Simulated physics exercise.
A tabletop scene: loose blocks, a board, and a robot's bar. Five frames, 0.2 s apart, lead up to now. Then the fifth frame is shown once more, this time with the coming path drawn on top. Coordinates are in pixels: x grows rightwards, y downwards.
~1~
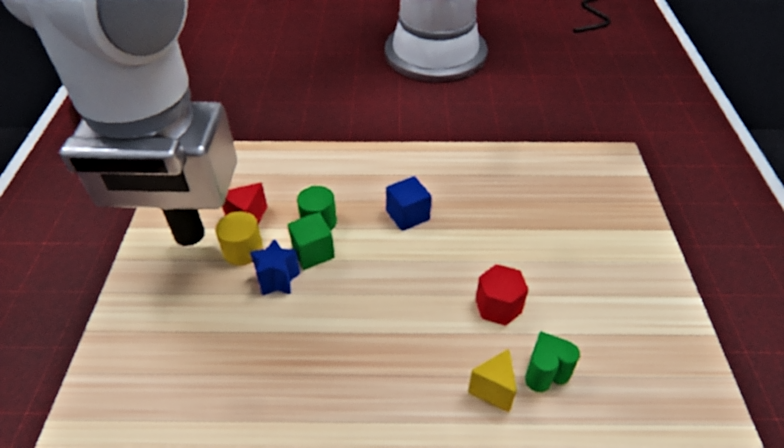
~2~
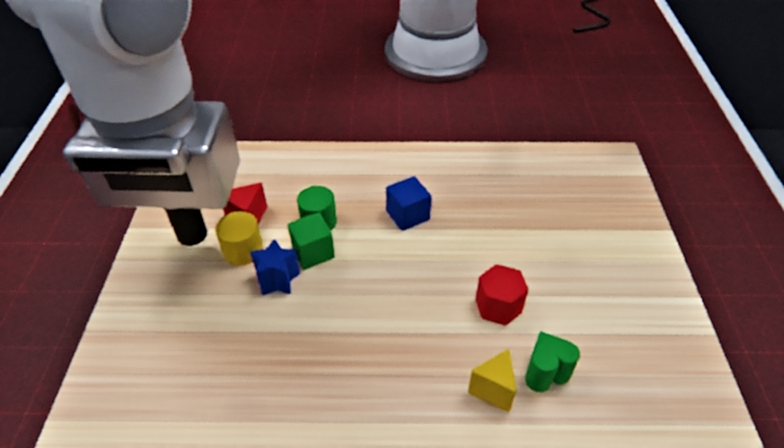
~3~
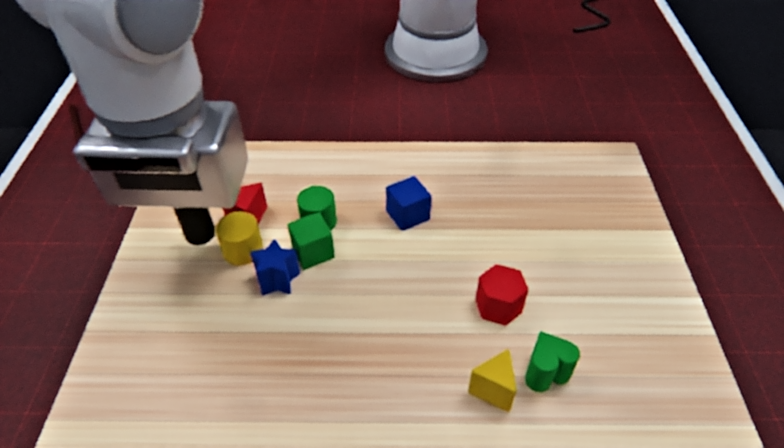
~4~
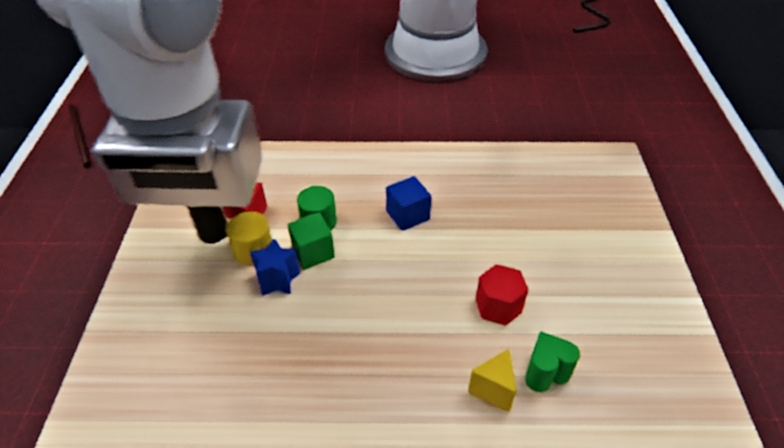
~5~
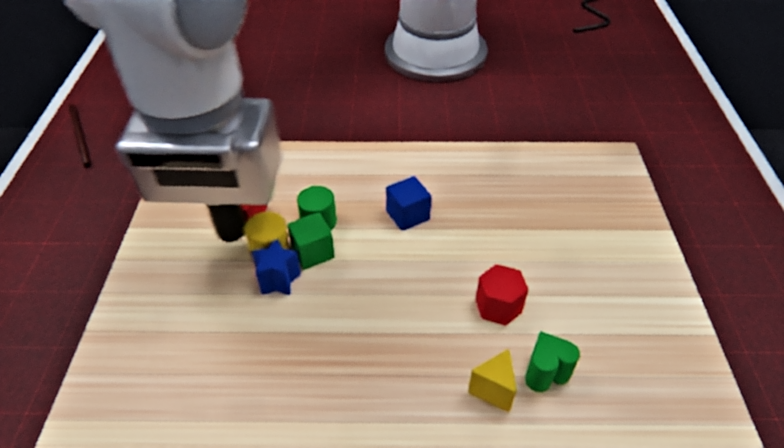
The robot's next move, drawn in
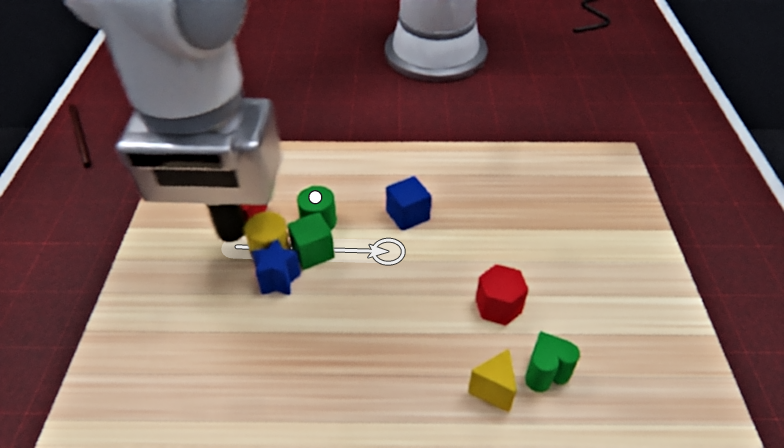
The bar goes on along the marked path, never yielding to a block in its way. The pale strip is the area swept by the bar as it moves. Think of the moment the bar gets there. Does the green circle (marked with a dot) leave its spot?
Going by the path, yes.
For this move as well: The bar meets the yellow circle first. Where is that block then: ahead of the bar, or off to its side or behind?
It keeps leading.
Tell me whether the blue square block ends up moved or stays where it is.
The blue square block is moved.
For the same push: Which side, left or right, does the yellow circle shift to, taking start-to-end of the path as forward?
Shifts left.
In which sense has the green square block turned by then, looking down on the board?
Looking down, it rotates clockwise.
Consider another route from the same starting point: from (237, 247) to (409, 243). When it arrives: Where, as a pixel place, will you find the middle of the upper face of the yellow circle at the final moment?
It ends at (446, 218).
Drawn move, from (237, 247) to (388, 252); the dot is on the green circle.
What follows on the original path. One third of the way, bar (284, 234); yellow circle (319, 221); blue star (276, 257), turned 15° clockwise; green square block (355, 230), turned 55° clockwise; green circle (326, 192).
Two thirds of the way, bar (336, 236); yellow circle (371, 220); blue star (276, 257), turned 15° clockwise; green square block (407, 234), turned 70° clockwise; green circle (327, 192).
At the end, bar (388, 237); yellow circle (421, 216); blue star (276, 257), turned 15° clockwise; green square block (445, 241), turned 95° clockwise; green circle (327, 192); blue square block (418, 187), turned 40° anticlockwise.
